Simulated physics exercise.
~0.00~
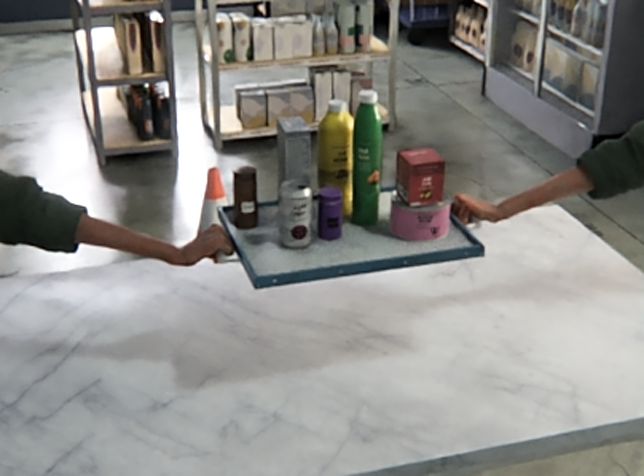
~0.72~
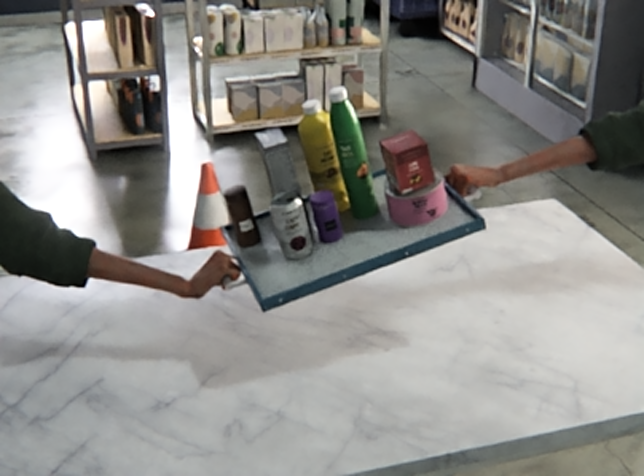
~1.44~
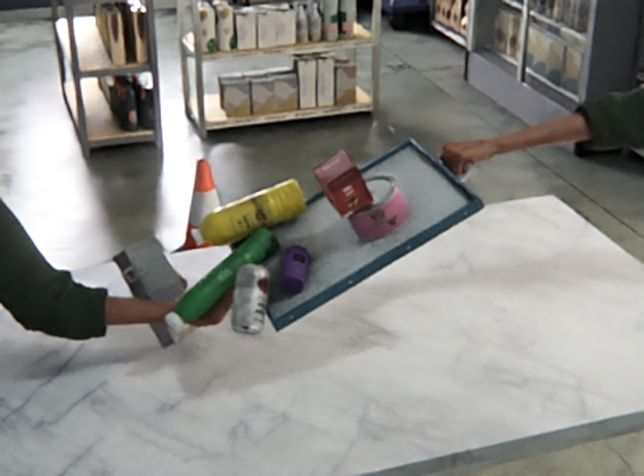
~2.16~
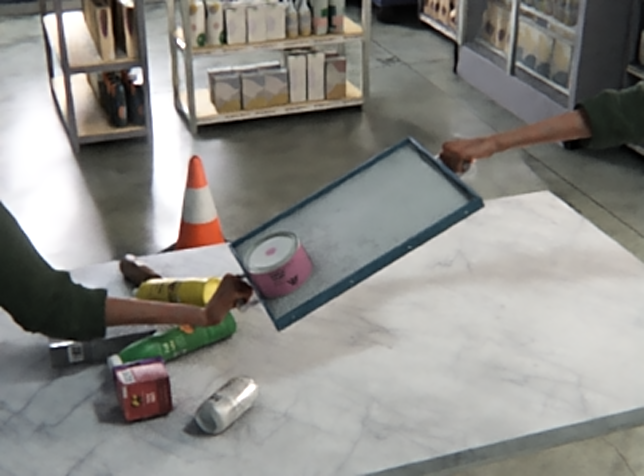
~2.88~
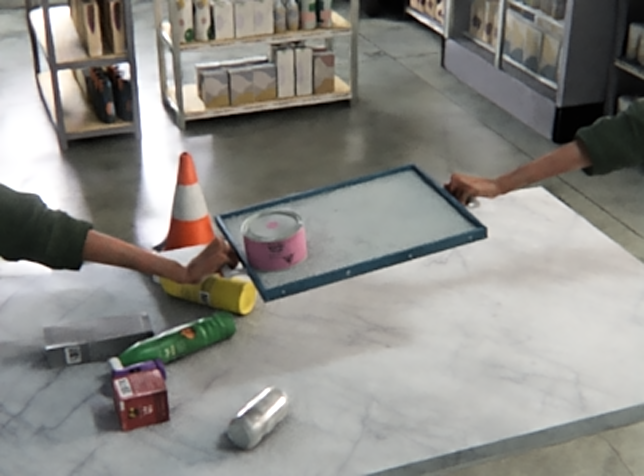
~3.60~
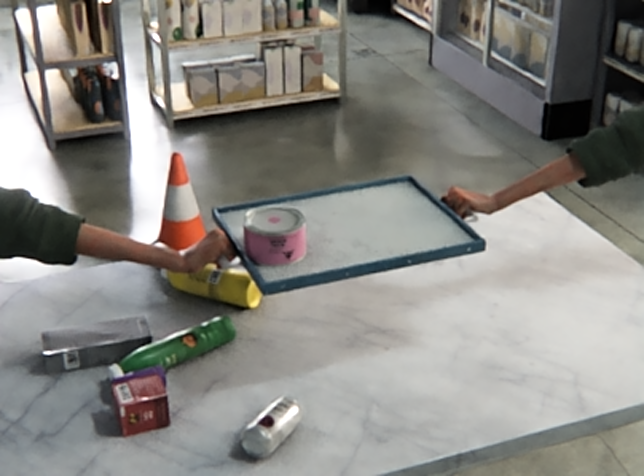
In a shop, hands tilt a tray left, spill all but one tub, then level it.
